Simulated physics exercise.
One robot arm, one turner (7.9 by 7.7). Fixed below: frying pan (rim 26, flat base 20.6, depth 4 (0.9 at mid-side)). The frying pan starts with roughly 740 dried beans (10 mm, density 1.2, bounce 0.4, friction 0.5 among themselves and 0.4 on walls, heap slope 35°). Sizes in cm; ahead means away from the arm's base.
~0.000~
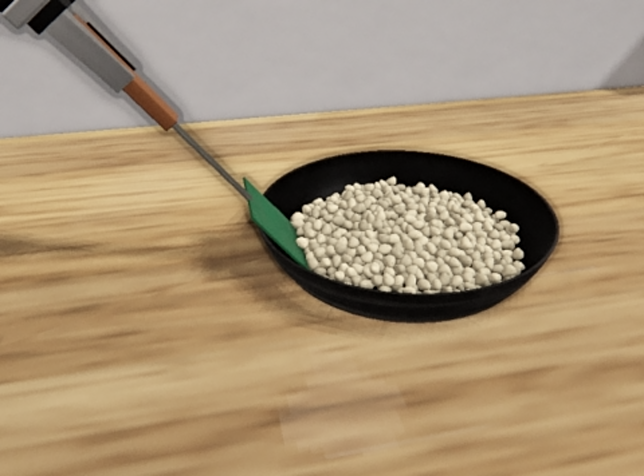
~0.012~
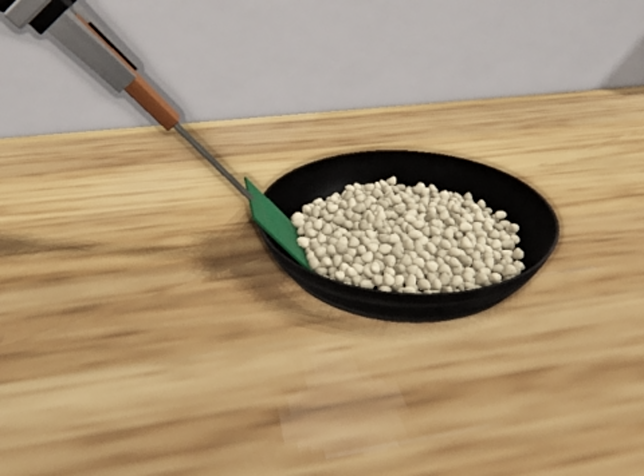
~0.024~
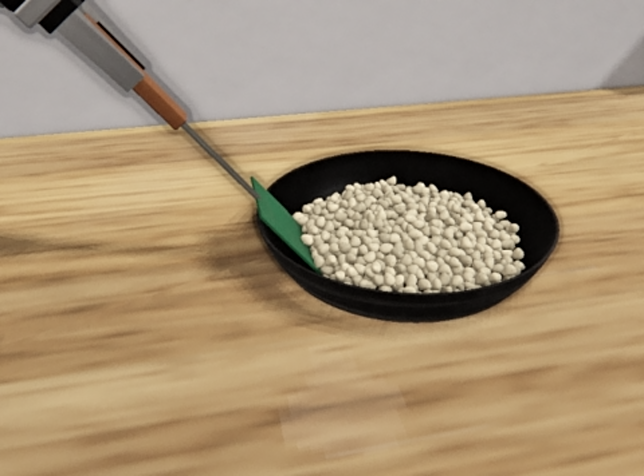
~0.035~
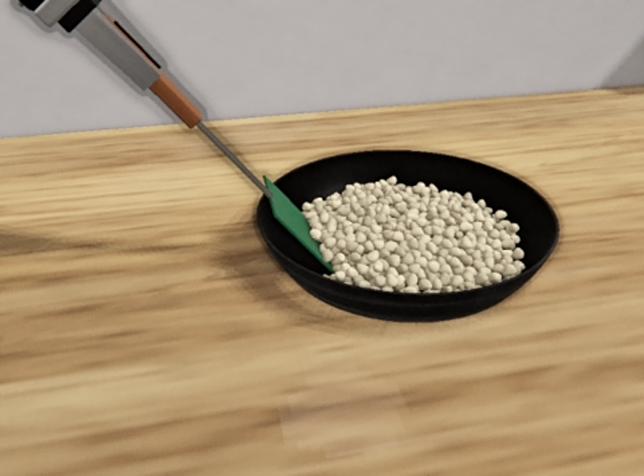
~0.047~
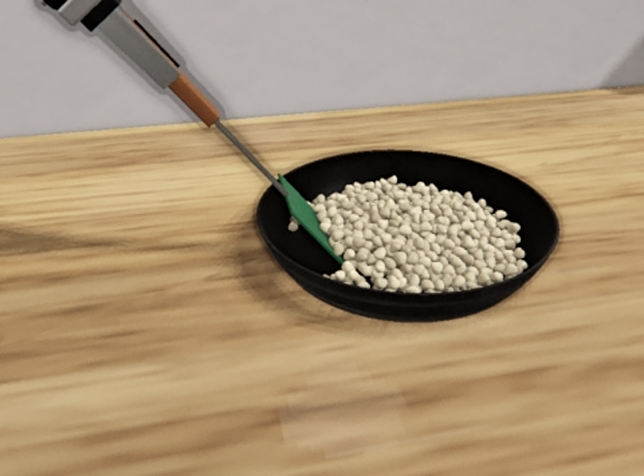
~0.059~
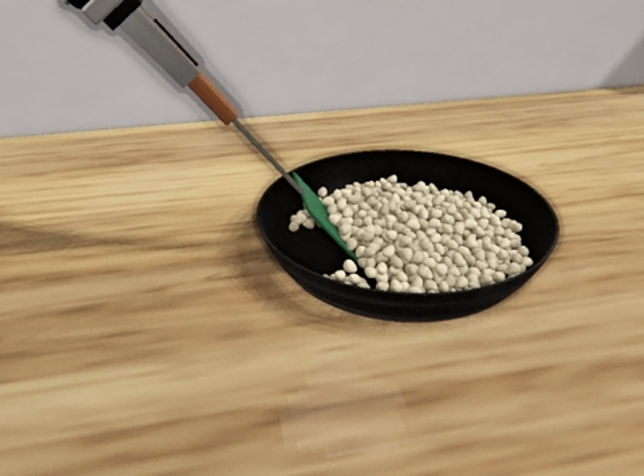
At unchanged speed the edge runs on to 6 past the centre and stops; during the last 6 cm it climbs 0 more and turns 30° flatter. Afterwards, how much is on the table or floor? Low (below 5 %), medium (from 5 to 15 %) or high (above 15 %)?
On the table or floor the share is low, below 5 %.
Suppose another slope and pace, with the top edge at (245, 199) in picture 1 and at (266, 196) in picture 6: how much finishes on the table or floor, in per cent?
Some 0 per cent.
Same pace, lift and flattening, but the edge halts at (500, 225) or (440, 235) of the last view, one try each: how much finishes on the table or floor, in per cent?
Some 10 and 0 per cent.
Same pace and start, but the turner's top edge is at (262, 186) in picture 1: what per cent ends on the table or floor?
About 0 per cent.
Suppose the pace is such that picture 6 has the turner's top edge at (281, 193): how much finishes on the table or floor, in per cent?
About 0 per cent.
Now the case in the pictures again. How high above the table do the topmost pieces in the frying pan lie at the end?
Roughly 5.0 cm.
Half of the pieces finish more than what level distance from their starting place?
About 4 cm.
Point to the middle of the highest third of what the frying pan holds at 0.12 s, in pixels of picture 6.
At about (428, 217).
After 0.09 s, sloping 53°, highest piece 6 above the table; 741 in the frying pan.
After 0.12 s, sloping 43°, highest piece 7 above the table; 741 in the frying pan.
After 0.33 s, sloping 23°, highest piece 5 above the table; 736 in the frying pan, 5 on the table or floor.
After 1.38 s, sloping 23°, highest piece 5 above the table; 736 in the frying pan, 5 on the table or floor.
At rest, 736 in the frying pan, 5 on the table or floor. That is 1 % on the table or floor.
